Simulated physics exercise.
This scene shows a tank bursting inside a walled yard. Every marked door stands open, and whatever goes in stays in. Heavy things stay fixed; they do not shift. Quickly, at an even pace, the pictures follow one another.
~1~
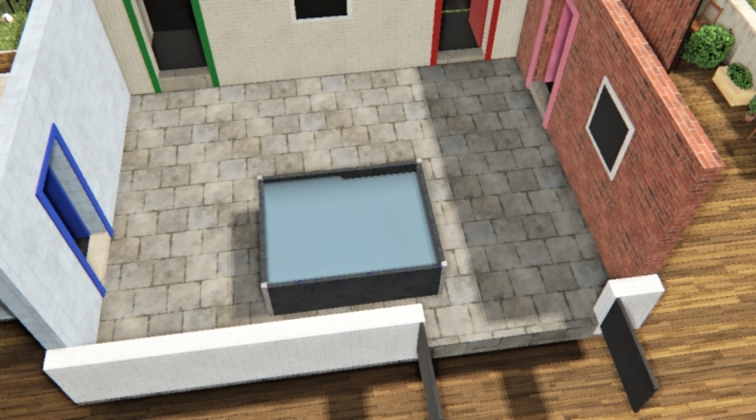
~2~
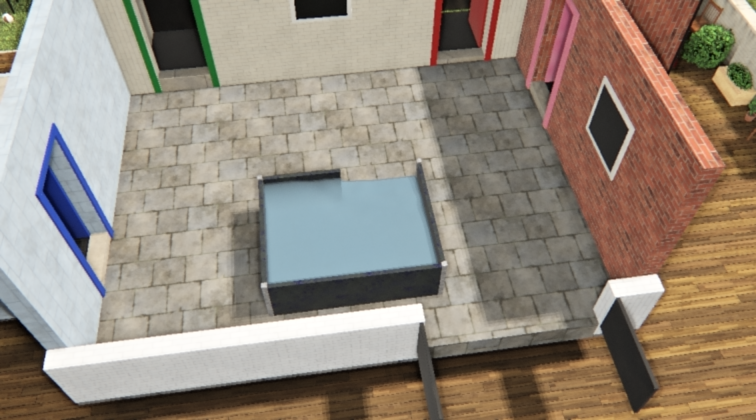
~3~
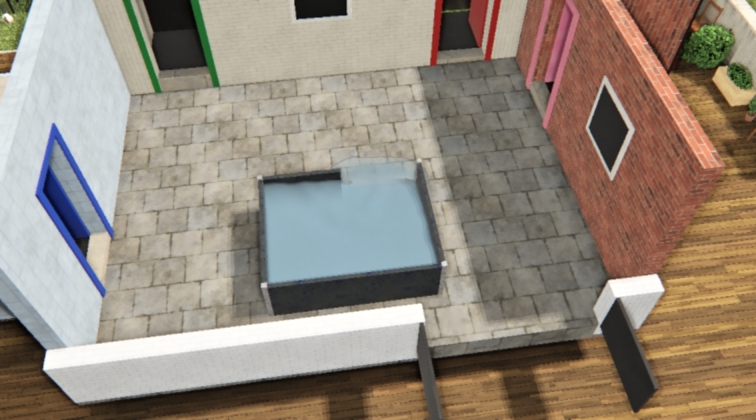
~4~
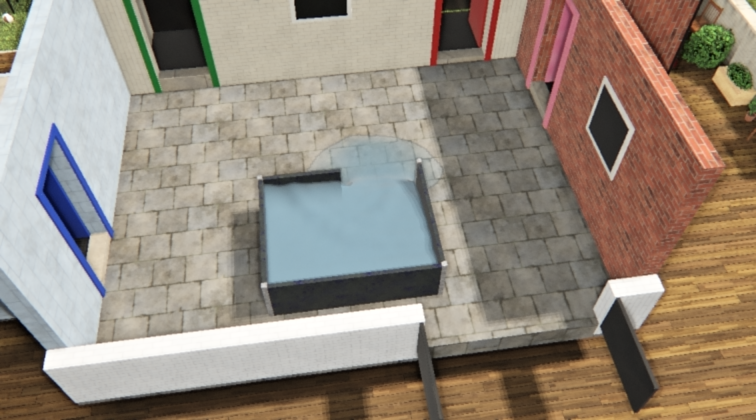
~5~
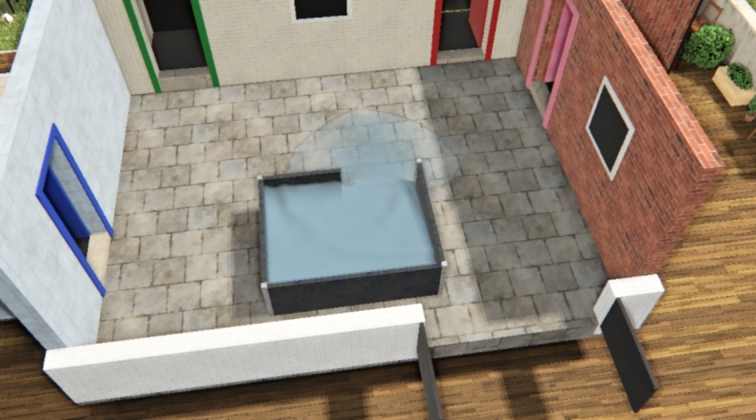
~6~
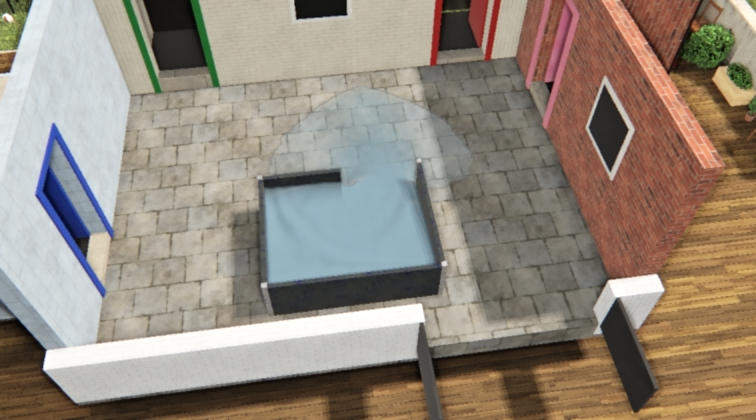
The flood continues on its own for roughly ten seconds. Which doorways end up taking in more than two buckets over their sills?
Green door: Not over the line on that one, red door: Over the line on that one, blue door: Not over the line on that one, pink door: Not over the line on that one.
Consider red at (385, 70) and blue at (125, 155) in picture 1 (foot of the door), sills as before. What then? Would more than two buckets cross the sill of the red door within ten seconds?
Result - red: Crosses the limit.
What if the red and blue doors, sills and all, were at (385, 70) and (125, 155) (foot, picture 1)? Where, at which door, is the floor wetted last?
Last: The blue one.
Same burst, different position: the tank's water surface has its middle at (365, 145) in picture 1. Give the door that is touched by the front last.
Final one: The one in blue.
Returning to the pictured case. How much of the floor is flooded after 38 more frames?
Roughly 85 %.
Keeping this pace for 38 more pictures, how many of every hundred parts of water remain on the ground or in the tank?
My figure is close to 96 percent.
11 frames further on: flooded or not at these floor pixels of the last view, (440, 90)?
That spot would be soaked.
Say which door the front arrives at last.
Result: The door marked blue.
A moment on, water covers 30 % of the floor; the green door not reached, the red door not reached, the blue door not reached, the pink door not reached.
Next, water covers 35 % of the floor; the green door wet at the sill, nothing in, the red door under two buckets in, the blue door not reached, the pink door wet at the sill, nothing in.
Then, water covers 45 % of the floor; the green door wet at the sill, nothing in, the red door over two buckets in, the blue door not reached, the pink door wet at the sill, nothing in.
Later, water covers 85 % of the floor; the green door wet at the sill, nothing in, the red door over two buckets in, the blue door wet at the sill, nothing in, the pink door wet at the sill, nothing in.
In the end, water covers 95 % of the floor; the green door wet at the sill, nothing in, the red door over two buckets in, the blue door wet at the sill, nothing in, the pink door wet at the sill, nothing in.
